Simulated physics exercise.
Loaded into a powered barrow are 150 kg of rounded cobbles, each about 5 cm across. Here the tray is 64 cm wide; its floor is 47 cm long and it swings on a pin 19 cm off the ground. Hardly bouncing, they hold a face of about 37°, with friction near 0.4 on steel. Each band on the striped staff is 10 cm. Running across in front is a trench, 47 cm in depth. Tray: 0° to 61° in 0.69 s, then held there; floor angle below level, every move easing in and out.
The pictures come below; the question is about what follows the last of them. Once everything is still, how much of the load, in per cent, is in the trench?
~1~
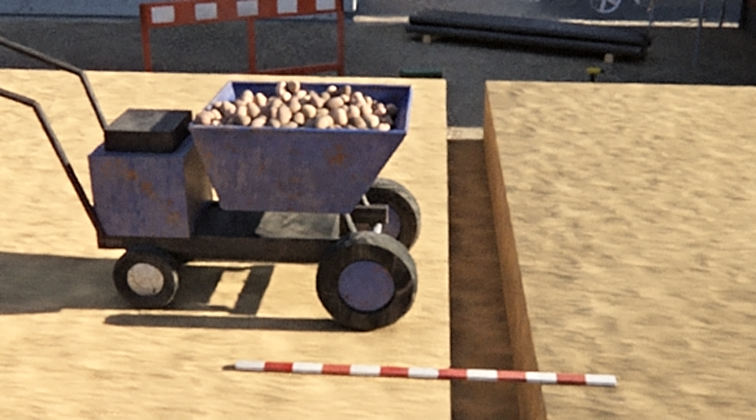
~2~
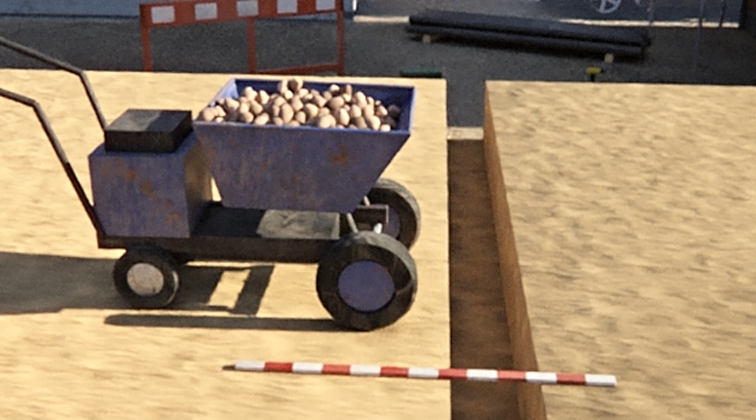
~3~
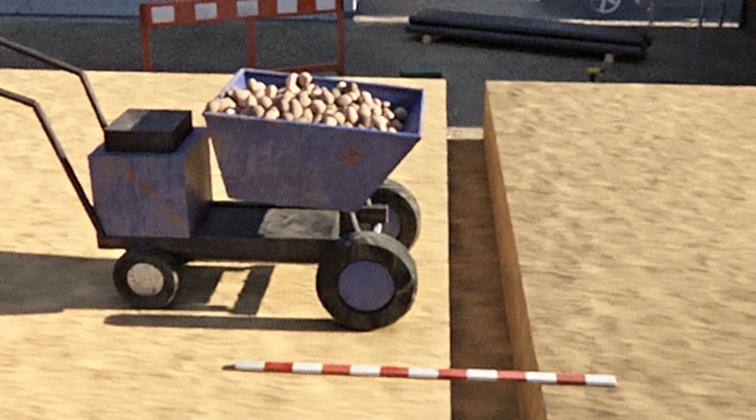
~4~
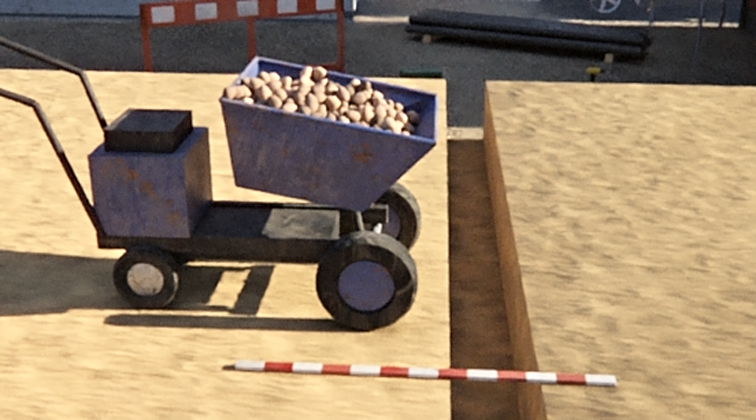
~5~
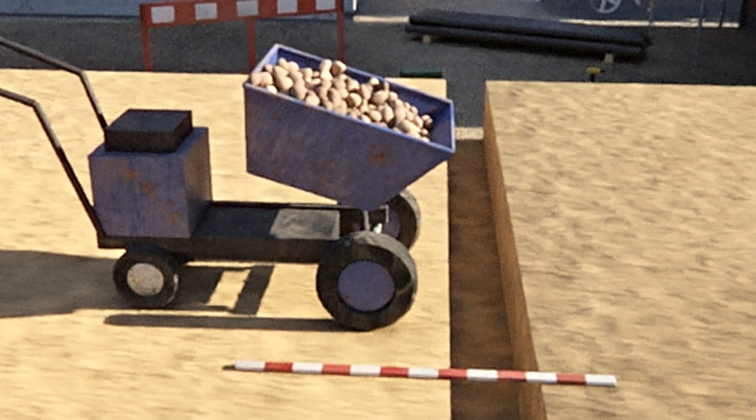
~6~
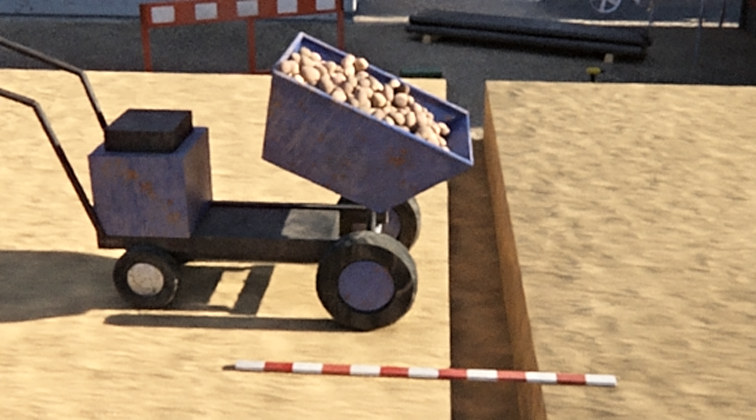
About 7 per cent.
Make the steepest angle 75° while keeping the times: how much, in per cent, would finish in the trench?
Roughly 15 percent.
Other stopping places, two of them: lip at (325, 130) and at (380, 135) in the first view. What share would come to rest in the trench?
First place roughly 35%, second roughly 15%.
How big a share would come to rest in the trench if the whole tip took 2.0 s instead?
I'd put it at roughly 15 per cent.
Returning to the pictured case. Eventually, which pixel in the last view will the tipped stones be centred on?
Their middle ends up near (607, 295).
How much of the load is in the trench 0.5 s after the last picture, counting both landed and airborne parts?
At that moment: Approx. 0 %.
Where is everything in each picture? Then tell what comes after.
Lip at (406, 134), floor tilted 0°, highest stones at (294, 98), in the first frame.
The tray is at 1°, its lip at (410, 135); the top of the load is at (286, 96), in the second frame.
The tray is at 5°, its lip at (421, 138); the top of the load is at (286, 90), in the third frame.
Lip at (436, 144), floor tilted 10°, highest stones at (278, 82), in the fourth frame.
Lip at (454, 153), floor tilted 17°, highest stones at (292, 74), in the fifth frame.
The tray is at 25°, its lip at (472, 166); the top of the load is at (306, 65), in the sixth frame.
Then, 0.2 s after the last picture the floor is at 52°, 100 % in the tray; the foremost stones are at (506, 192).
Then, 0.5 s after the last picture the floor is at 61°, 83 % in the tray, 1 % in the trench, 17 % past the trench; the foremost stones are at (605, 288).
Then, 0.8 s after the last picture the floor is at 61°, 51 % in the tray, 49 % past the trench; the foremost stones are past the picture's edge.
Then, 2.8 s after the last picture the floor is at 61°, 38 % in the tray, 7 % in the trench, 55 % past the trench; the foremost stones are past the picture's edge.
